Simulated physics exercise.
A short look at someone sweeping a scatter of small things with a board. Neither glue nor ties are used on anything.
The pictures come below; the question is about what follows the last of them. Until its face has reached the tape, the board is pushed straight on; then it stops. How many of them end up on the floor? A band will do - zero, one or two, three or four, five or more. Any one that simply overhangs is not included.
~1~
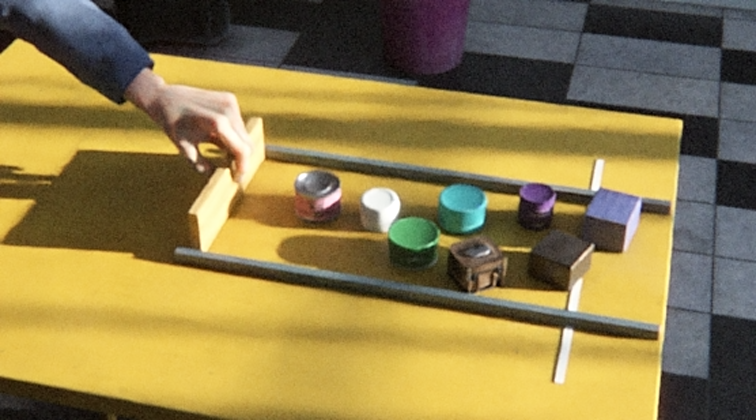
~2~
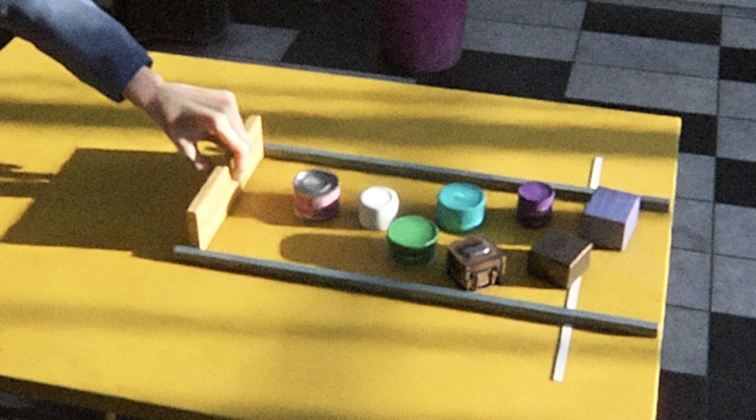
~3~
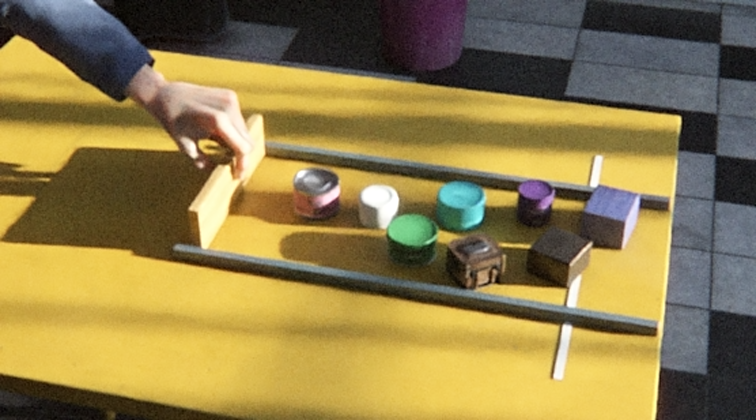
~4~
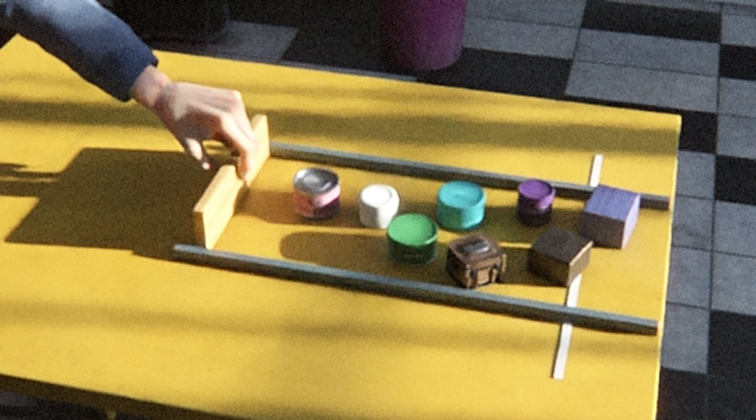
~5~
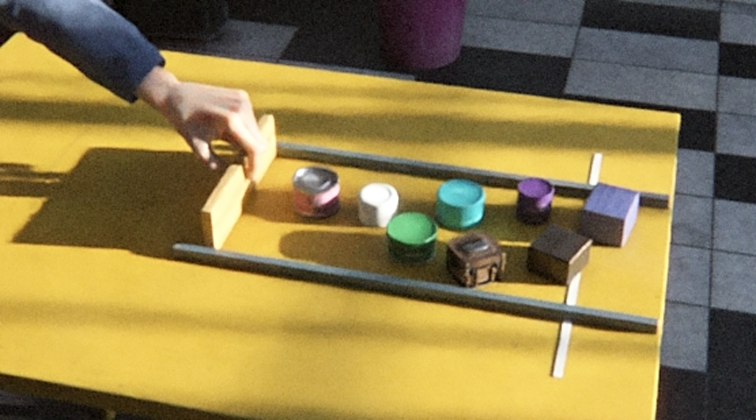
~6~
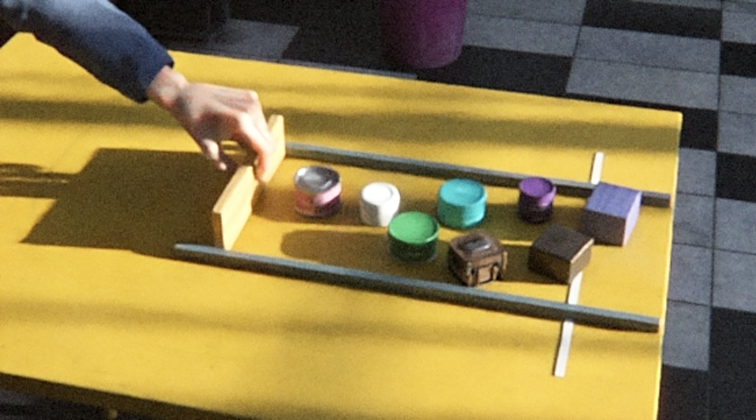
Answer - one or two.
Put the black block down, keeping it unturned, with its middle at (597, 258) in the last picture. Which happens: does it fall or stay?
Starting there, it remains in the end.
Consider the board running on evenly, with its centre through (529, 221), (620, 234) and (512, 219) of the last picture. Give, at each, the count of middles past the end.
Taking the places in turn, the counts are 0, 4 and 0.
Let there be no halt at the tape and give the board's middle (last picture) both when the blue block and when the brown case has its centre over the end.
The middle would be close to (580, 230) and then close to (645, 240).
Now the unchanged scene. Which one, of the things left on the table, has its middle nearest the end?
Result: Black block.
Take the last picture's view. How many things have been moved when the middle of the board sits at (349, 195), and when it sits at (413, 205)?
Counts: 2 and 4.
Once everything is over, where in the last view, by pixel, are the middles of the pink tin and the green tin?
Going in order: First (610, 229), then (606, 261).
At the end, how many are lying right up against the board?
The answer is 4.
Soon after, none off yet; blue block at rest near (611, 213); black block at rest near (561, 254); purple tub at rest near (536, 200).
Then, none off yet; blue block at rest near (611, 213); black block at rest near (561, 254); purple tub moving near (546, 200).
Further on, none off yet; blue block moved a little near (638, 220); black block moved about its own width near (614, 268); purple tub moved well along near (606, 202).
At rest, the number that fall off is one or two; fallen, blue block.
